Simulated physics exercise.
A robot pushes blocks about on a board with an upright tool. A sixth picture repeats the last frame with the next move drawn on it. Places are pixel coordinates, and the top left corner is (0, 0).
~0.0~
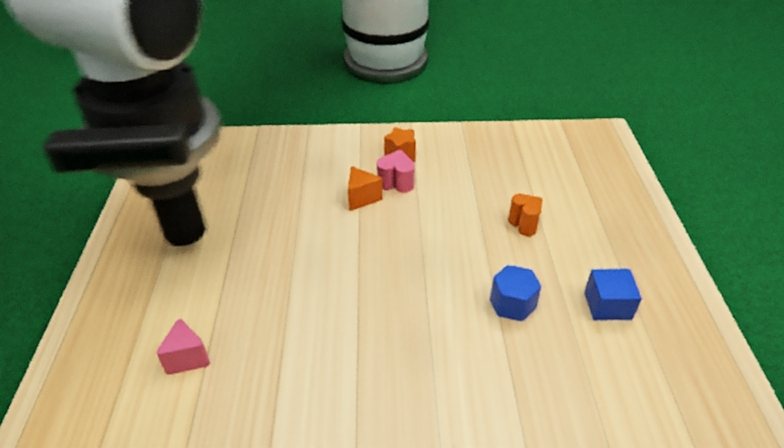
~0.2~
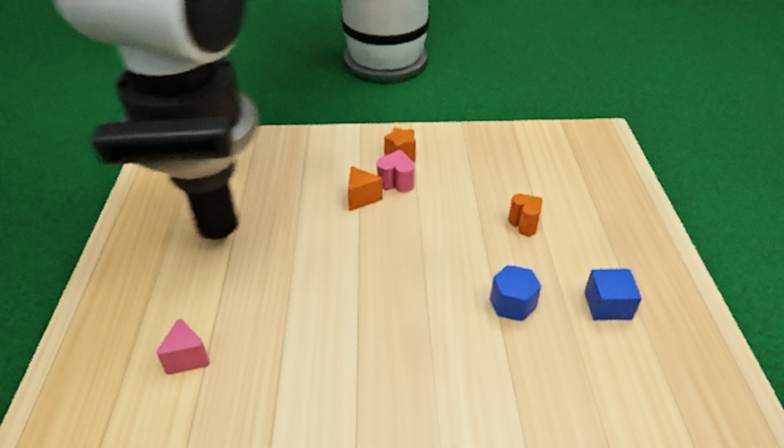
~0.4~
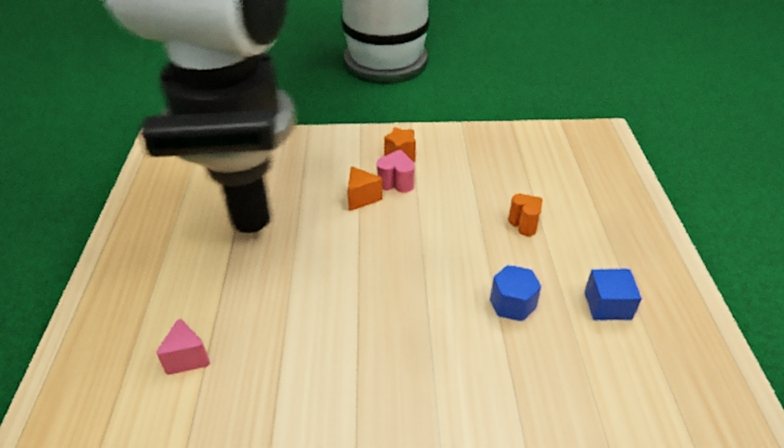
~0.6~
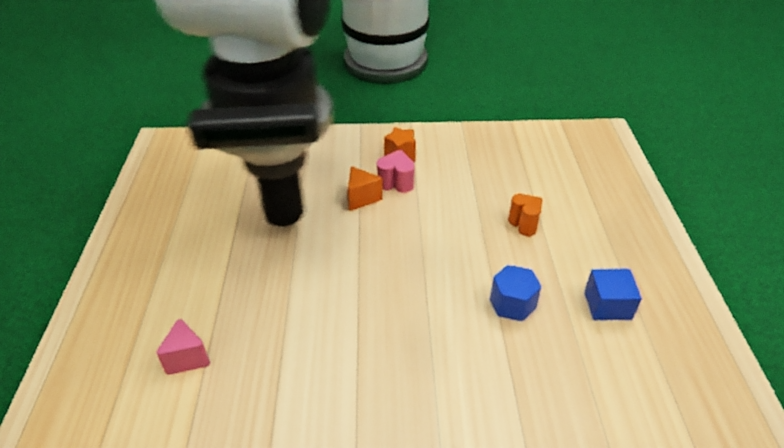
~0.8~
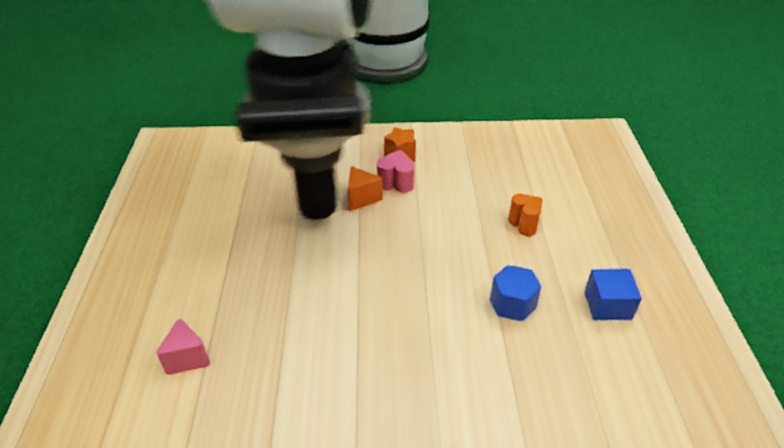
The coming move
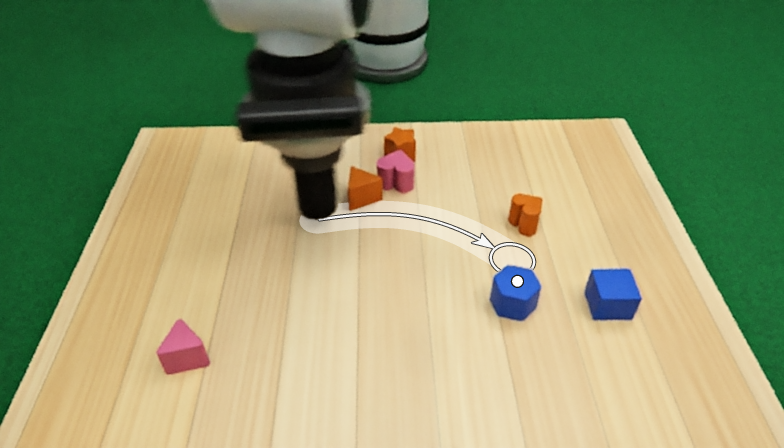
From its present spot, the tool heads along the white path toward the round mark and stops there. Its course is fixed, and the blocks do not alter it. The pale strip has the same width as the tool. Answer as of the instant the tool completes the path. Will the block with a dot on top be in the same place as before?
I believe so.
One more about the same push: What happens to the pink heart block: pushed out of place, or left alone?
In the end it has been moved.
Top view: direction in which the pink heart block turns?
Looking down, it rotates clockwise.
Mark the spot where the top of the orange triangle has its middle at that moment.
Its top middle will sit at (386, 172).
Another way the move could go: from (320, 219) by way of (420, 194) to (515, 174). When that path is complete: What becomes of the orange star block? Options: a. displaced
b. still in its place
My answer is option a.
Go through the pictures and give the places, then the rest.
The first frame shows tool tip at (185, 232); block tops, orange triangle at (361, 177); pink heart block at (396, 162); blue hexagonal block at (517, 281).
The second frame shows tool at (218, 225); blocks unchanged.
The third frame shows tool at (251, 219); blocks unchanged.
The fourth frame shows tool at (284, 213); blocks unchanged.
The fifth frame shows tool at (318, 206); orange triangle at (361, 177); pink heart block at (396, 162); blue hexagonal block at (517, 281).
Path on the board, from (320, 219) through (387, 214) and (453, 227) to (512, 259); the dot is on the blue hexagonal block.
What follows on the original path. One third of the way, tool at (389, 201); orange triangle at (386, 172), turned 95° anticlockwise; pink heart block at (398, 155), turned 30° clockwise.
Two thirds of the way, tool at (455, 215); orange triangle at (386, 172), turned 95° anticlockwise; pink heart block at (398, 155), turned 30° clockwise.
At the end, tool at (515, 246); orange triangle at (386, 172), turned 95° anticlockwise; pink heart block at (398, 155), turned 30° clockwise; blue hexagonal block in place.
